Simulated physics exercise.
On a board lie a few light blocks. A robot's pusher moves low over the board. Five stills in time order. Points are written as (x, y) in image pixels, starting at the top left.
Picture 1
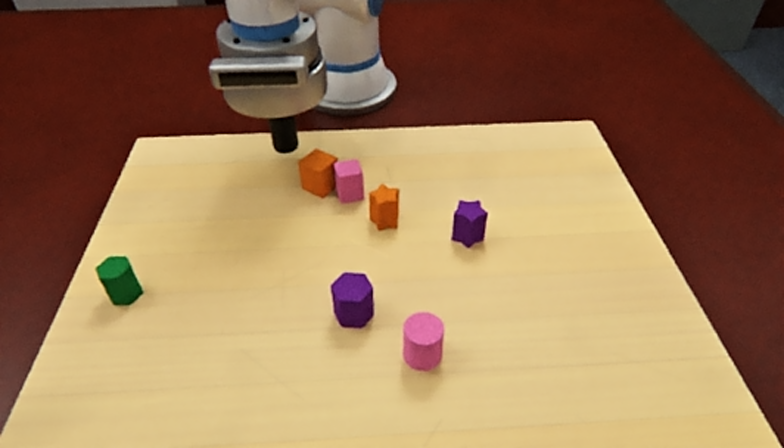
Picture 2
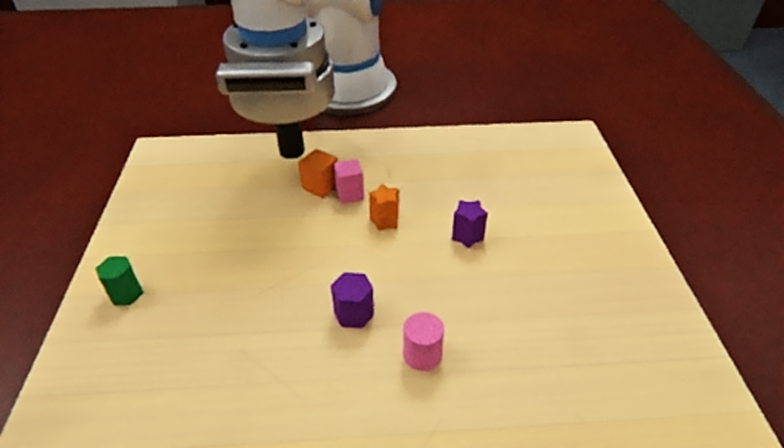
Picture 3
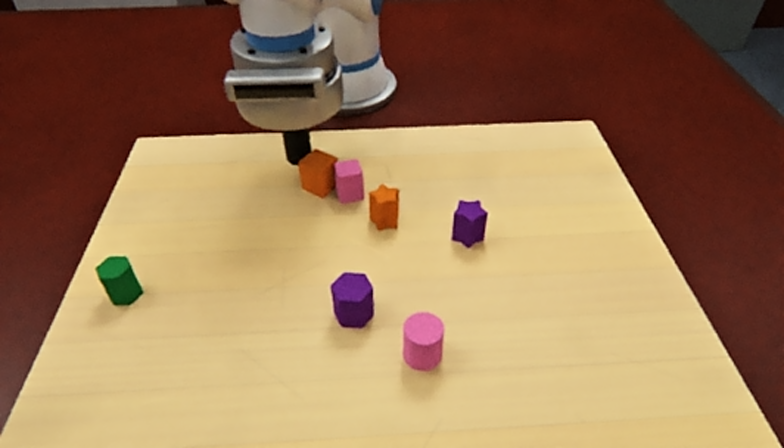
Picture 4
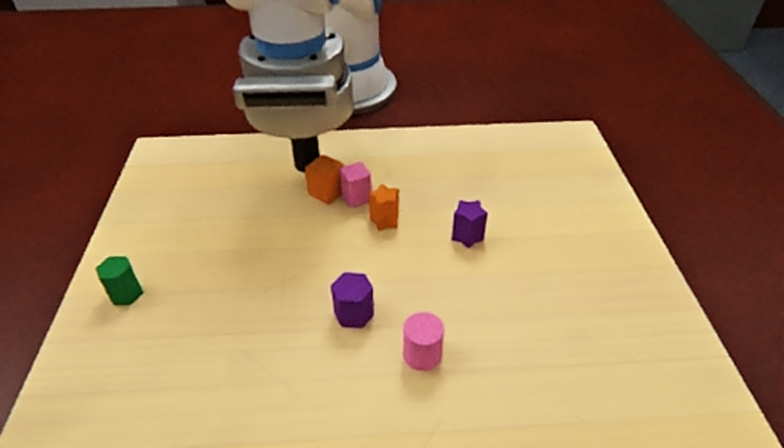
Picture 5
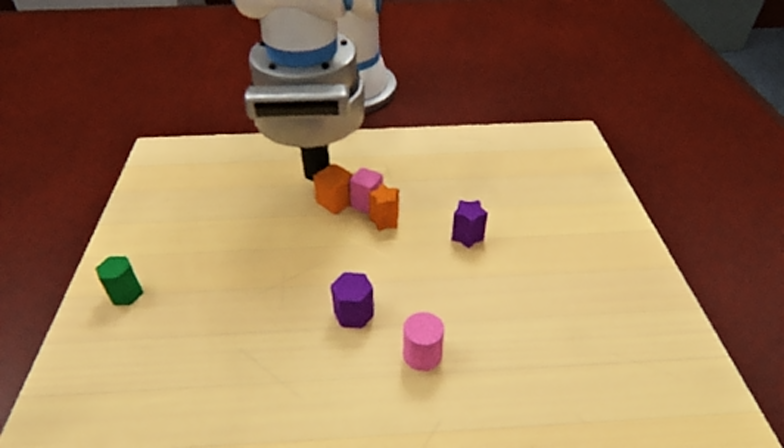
On a pale wooden board on a dark red table, seen from above at an angle by a still camera, small blocks lie scattered. An orange block and a pink one sit near a robot arm at the back, with orange and purple stars to their right, a green block at left, and purple and pink blocks nearer. The arm's black-tipped pusher moves forward and right, then nudges the orange block and its pink neighbour toward the orange star.
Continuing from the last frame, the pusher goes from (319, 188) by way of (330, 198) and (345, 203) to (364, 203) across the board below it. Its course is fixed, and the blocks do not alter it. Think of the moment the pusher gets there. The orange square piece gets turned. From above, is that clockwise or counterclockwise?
Direction: Clockwise.
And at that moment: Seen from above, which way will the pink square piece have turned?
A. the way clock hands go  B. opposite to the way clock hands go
My pick is B.
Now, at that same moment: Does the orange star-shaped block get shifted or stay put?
It will end up elsewhere.
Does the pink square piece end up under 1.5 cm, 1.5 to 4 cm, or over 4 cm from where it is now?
It moves between 1.5 and 4 cm.
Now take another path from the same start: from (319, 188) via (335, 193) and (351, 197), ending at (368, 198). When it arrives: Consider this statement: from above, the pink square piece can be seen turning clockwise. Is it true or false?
False
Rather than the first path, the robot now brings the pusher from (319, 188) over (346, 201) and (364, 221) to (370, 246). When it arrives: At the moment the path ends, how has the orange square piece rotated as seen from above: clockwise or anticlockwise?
Spin direction: Clockwise.
The first path, step by step. Halfway along, pusher (336, 187); orange square piece (349, 190), turned 15° clockwise; pink square piece (377, 181), turned 45° anticlockwise; orange star-shaped block (392, 195), turned 25° clockwise.
At the end, pusher (364, 188); orange square piece (357, 195), turned 40° clockwise; pink square piece (391, 181), turned 35° anticlockwise; orange star-shaped block (398, 198), turned 40° clockwise.
